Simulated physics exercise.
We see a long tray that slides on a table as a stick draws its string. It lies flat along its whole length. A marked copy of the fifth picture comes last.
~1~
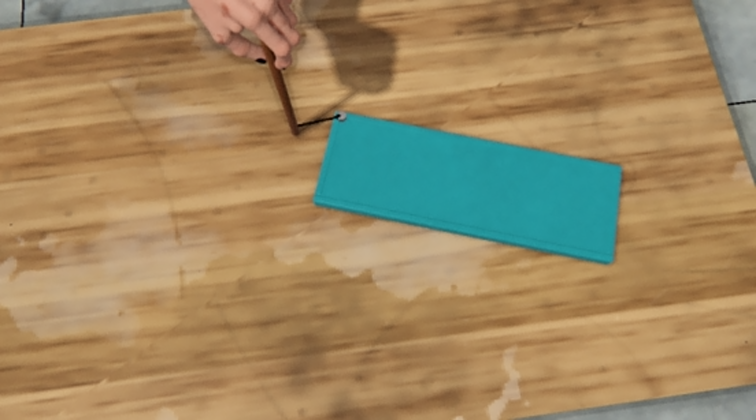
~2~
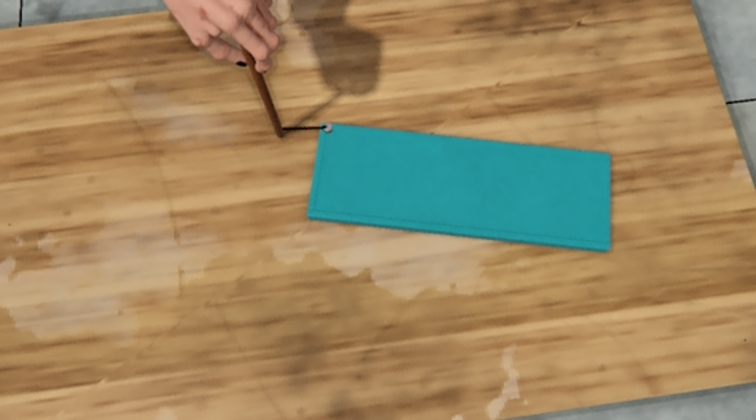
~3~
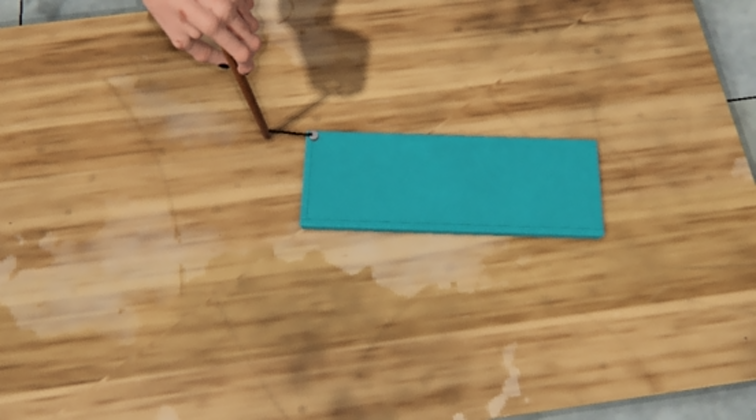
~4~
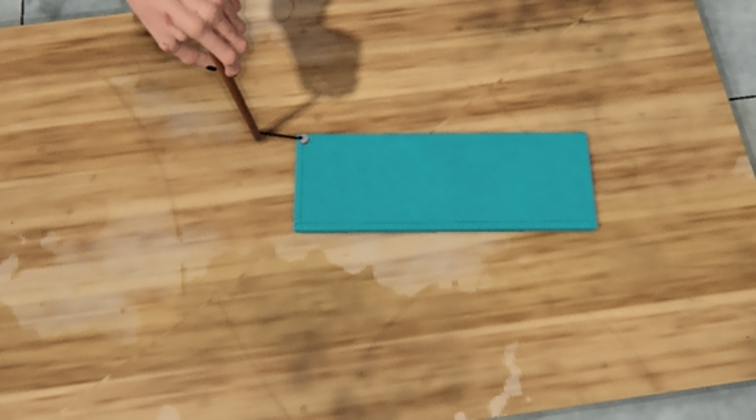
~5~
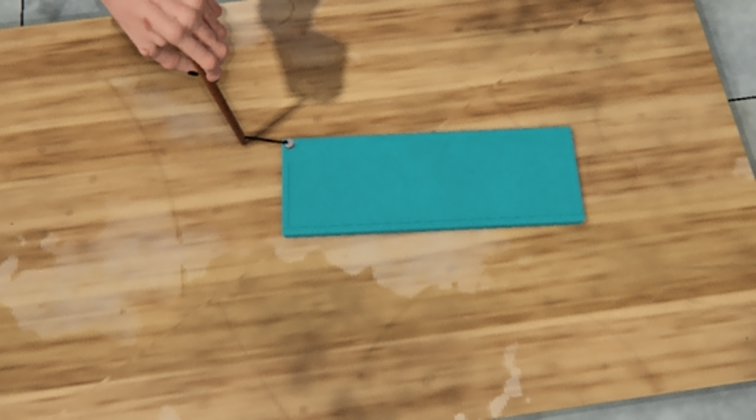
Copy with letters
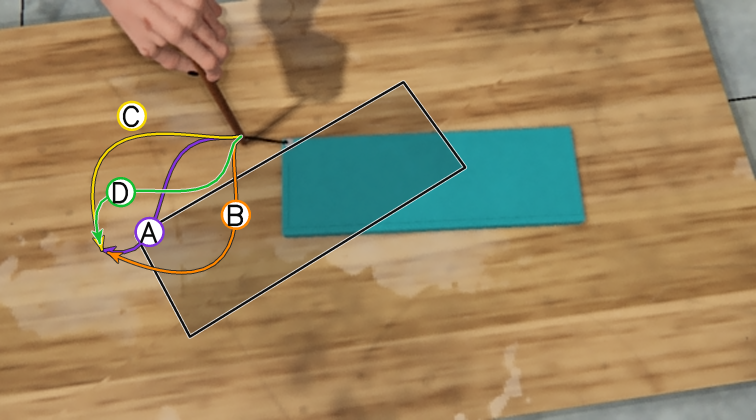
A turquoise tray, long and flat, lies right of centre on a streaky wooden tabletop with pale worn patches, seen from above at a tilt, with grey tiles showing at the edges. At the upper left, a hand holds a brown stick whose tip joins a short dark string to the tray's upper left corner. The hand moves left, drawing the tray a short way leftward as it turns slightly anticlockwise, while the camera stays still.
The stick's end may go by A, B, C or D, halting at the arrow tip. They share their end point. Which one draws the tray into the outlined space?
A is the one.
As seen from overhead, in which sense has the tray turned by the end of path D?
It turns anticlockwise.
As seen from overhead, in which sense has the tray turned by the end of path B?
Anticlockwise.
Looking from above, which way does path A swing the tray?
On that path, anticlockwise.
On the marked copy, A from (241, 136) via (164, 191) to (102, 250); B from (241, 136) via (223, 256) to (109, 252); C from (241, 136) via (117, 144) to (102, 250); D from (241, 136) via (165, 191) to (100, 243); the outline at (304, 201).
Following A. Soon after the start, foot of the stick (179, 160), middle of the tray (373, 172).
Later, foot of the stick (154, 226), middle of the tray (348, 183).
In the end, foot of the stick (103, 250), middle of the tray (303, 200); it lies in the outline.
As for the rest, B leaves its middle at (307, 224); C leaves its middle at (280, 176); D leaves its middle at (293, 193).
